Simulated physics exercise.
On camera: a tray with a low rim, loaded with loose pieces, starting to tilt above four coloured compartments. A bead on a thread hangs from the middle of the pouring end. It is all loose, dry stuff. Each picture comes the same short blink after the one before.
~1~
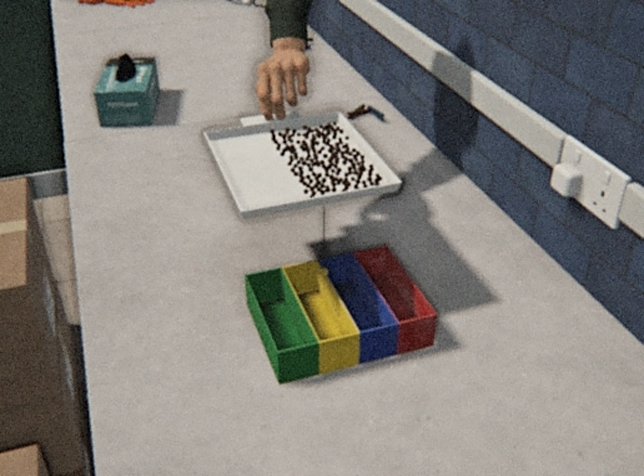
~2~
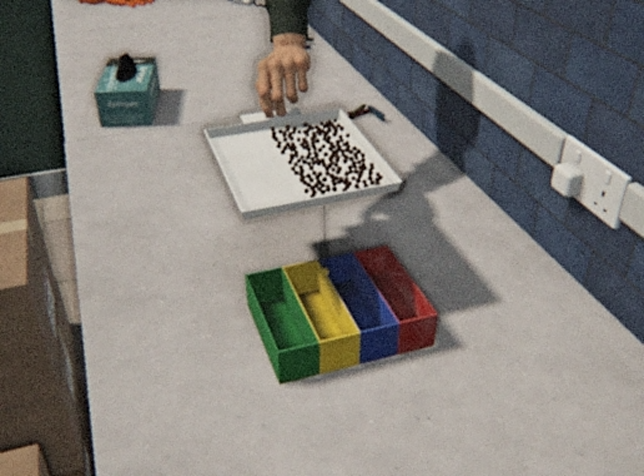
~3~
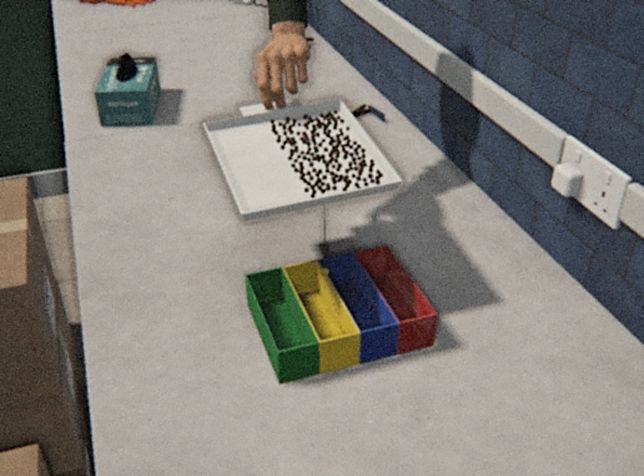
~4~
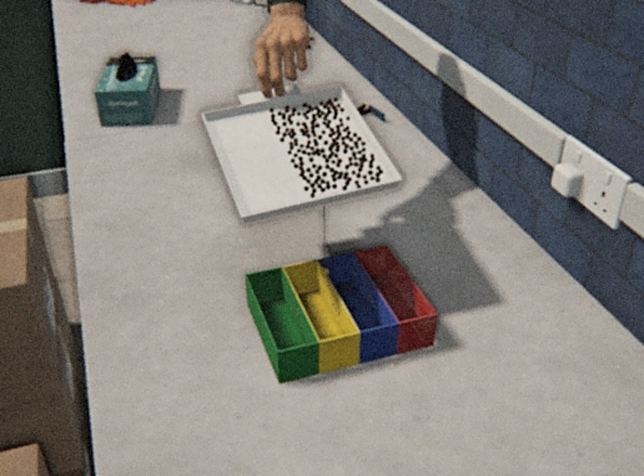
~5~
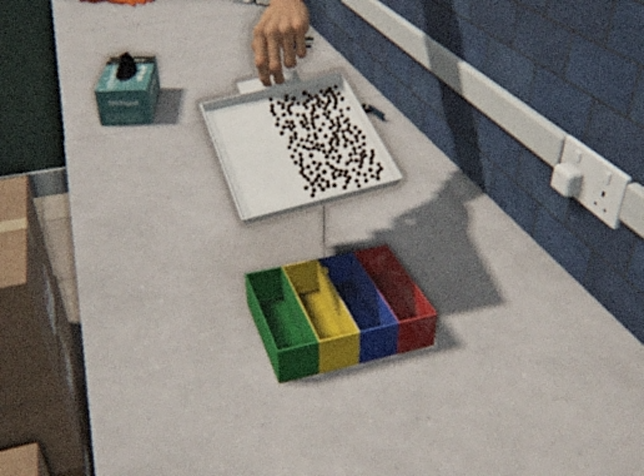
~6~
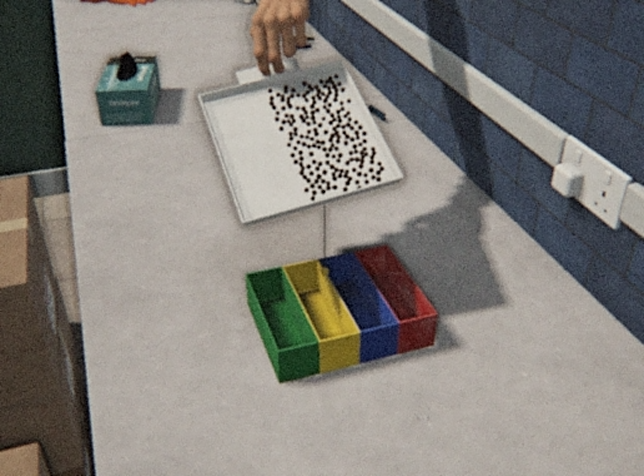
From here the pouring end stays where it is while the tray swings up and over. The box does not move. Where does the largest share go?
Most goes to the green cell.
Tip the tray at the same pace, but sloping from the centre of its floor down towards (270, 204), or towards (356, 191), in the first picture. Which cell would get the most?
First green, then the red one.
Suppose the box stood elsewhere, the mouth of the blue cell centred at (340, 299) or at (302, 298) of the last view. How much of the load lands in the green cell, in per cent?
About 50 and 10 per cent.
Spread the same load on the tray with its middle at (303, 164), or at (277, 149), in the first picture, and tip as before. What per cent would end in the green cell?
The first gives 50 %, the second 50 %.
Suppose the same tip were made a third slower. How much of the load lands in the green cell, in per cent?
About 50 per cent.
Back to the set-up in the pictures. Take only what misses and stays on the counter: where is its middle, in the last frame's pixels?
Near (201, 360).
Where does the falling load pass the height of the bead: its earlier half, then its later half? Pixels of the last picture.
The first part at (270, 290); the rest at (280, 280).
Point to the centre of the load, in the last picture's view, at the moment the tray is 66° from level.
Roughly at (293, 213).
Soon after the last picture, tray tipped steeply; most on the tray; a stray few in the green cell; a stray few in the yellow cell; about a quarter falling or outside the box.
A little later, tray tipped past a quarter turn; a small part on the tray; about a third in the green cell; a small part in the yellow cell; a stray few in the blue cell; about a third falling or outside the box.
Later still, tray tipped past a quarter turn; about half in the green cell; about a quarter in the yellow cell; a stray few in the blue cell; about a quarter falling or outside the box.
At rest, tray tipped past a quarter turn; about half in the green cell; about a quarter in the yellow cell; a stray few in the blue cell; none in the red cell; about a quarter outside the box.
